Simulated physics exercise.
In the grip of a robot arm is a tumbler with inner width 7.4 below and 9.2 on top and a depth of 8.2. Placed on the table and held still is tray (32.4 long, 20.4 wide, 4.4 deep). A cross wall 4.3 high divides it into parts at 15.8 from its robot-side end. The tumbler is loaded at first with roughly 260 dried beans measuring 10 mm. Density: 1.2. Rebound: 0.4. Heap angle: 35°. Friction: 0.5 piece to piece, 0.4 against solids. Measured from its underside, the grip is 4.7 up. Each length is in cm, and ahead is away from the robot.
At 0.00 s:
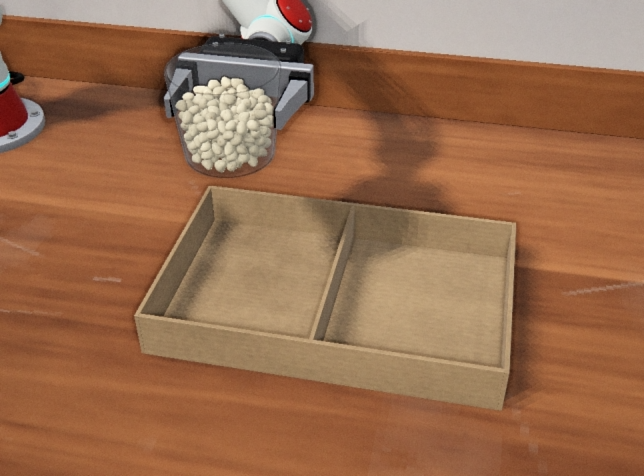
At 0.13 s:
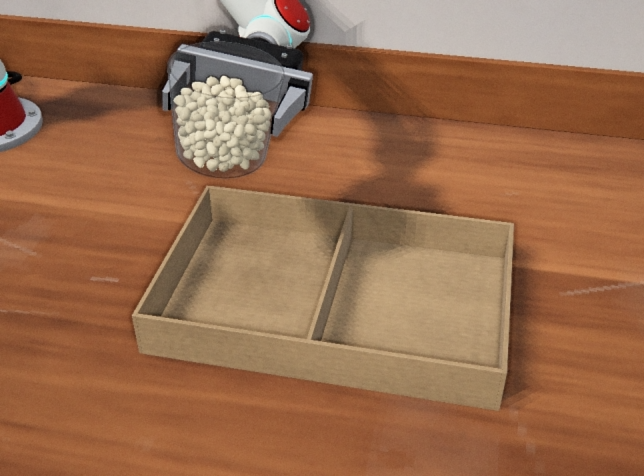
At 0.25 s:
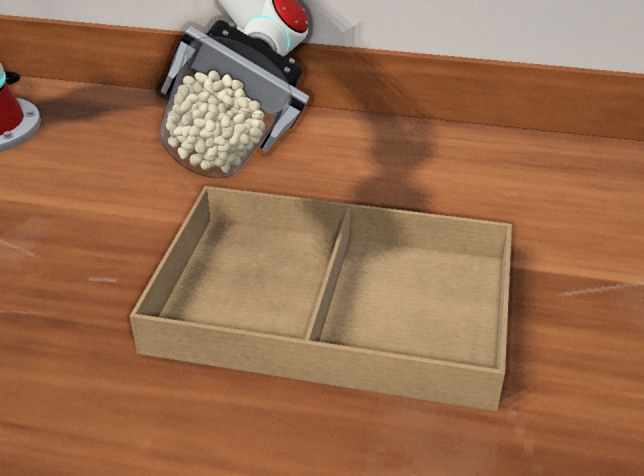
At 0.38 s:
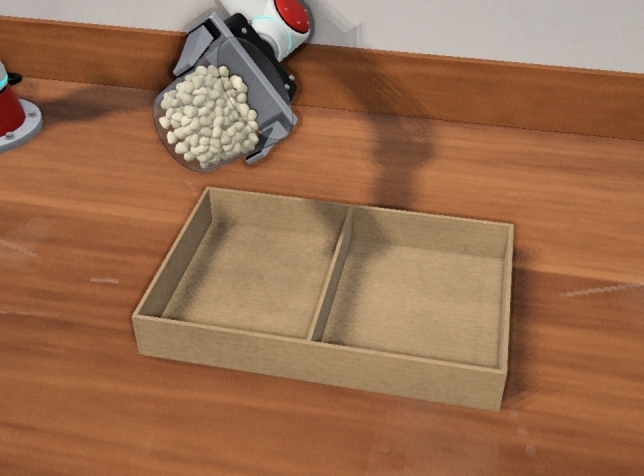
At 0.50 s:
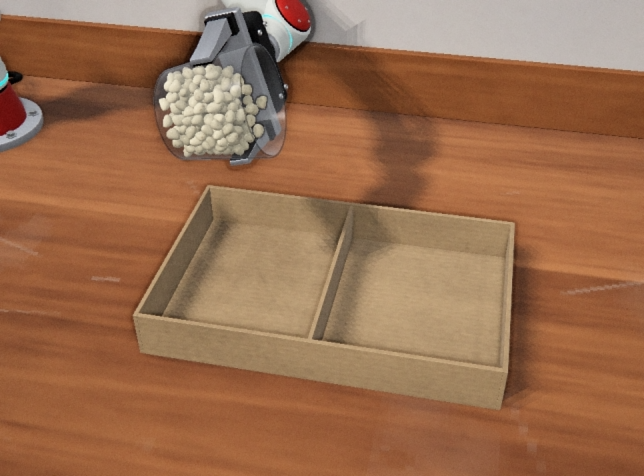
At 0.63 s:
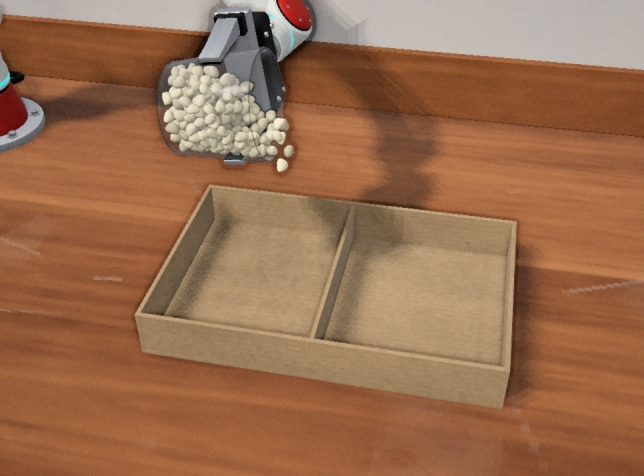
A clear tumbler packed with cream-coloured beans is held by a grey gripper above a reddish-brown wooden table, seen from above at an angle. In front of it sits an empty tan tray split in two by a cross wall, with a red and grey base at the far left. The gripper steadily tips the tumbler onto its side, and a few beans slide out past its rim.
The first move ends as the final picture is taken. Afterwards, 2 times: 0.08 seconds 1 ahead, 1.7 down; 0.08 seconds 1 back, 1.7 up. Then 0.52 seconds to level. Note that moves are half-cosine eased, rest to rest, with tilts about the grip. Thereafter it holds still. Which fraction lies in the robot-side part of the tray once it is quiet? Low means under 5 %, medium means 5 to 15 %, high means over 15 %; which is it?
It is medium.
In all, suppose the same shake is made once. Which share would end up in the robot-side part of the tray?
Expected share: About 5 %.
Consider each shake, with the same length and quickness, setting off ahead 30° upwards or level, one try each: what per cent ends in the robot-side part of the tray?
Some 25 and 25 per cent.
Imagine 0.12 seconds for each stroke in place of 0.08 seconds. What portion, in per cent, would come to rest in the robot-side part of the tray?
I'd expect some 10 per cent.
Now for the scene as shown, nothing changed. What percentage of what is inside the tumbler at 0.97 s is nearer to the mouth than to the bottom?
45 %.
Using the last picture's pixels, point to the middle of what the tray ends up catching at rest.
Estimated centre at around (326, 292).
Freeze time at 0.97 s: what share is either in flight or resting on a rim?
That comes to about 2 per cent, more or less.
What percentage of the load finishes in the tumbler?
Something like 85 percent ends there.
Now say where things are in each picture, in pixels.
The tumbler middle at (227, 114), level; upper third of the load around (226, 108), from x 180 to 270, top at y 85; 261 in the tumbler, in the first frame.
The tumbler middle at (224, 114), tilted 8° forward; upper third of the load around (220, 107), from x 180 to 265, top at y 80, in the second frame.
The tumbler middle at (220, 113), tilted 28° forward; upper third of the load around (207, 104), from x 170 to 260, top at y 75, in the third frame.
The tumbler middle at (219, 112), tilted 54° forward; upper third of the load around (201, 95), from x 165 to 255, top at y 70, in the fourth frame.
The tumbler middle at (219, 108), tilted 74° forward; upper third of the load around (203, 90), from x 165 to 260, top at y 70, in the fifth frame.
The tumbler middle at (220, 107), tilted 82° forward; upper third of the load around (200, 92), from x 170 to 290, top at y 70; 260 in the tumbler, 1 in flight or on a rim, in the sixth frame.
After 0.97 s, tilted 82° forward, highest piece 22 above the table; 230 in the tumbler, 14 in the robot-side part, 11 in the far-side part, 6 in flight or on a rim.
After 1.30 s, tilted 19° forward, highest piece 23 above the table; 222 in the tumbler, 23 in the robot-side part, 16 in the far-side part.
After 1.67 s, level, highest piece 24 above the table; 222 in the tumbler, 23 in the robot-side part, 16 in the far-side part.
After 2.72 s, level, highest piece 24 above the table; 222 in the tumbler, 23 in the robot-side part, 16 in the far-side part.
In the end, 222 in the tumbler, 23 in the robot-side part, 16 in the far-side part. That is 9 % in the robot-side part of the tray.
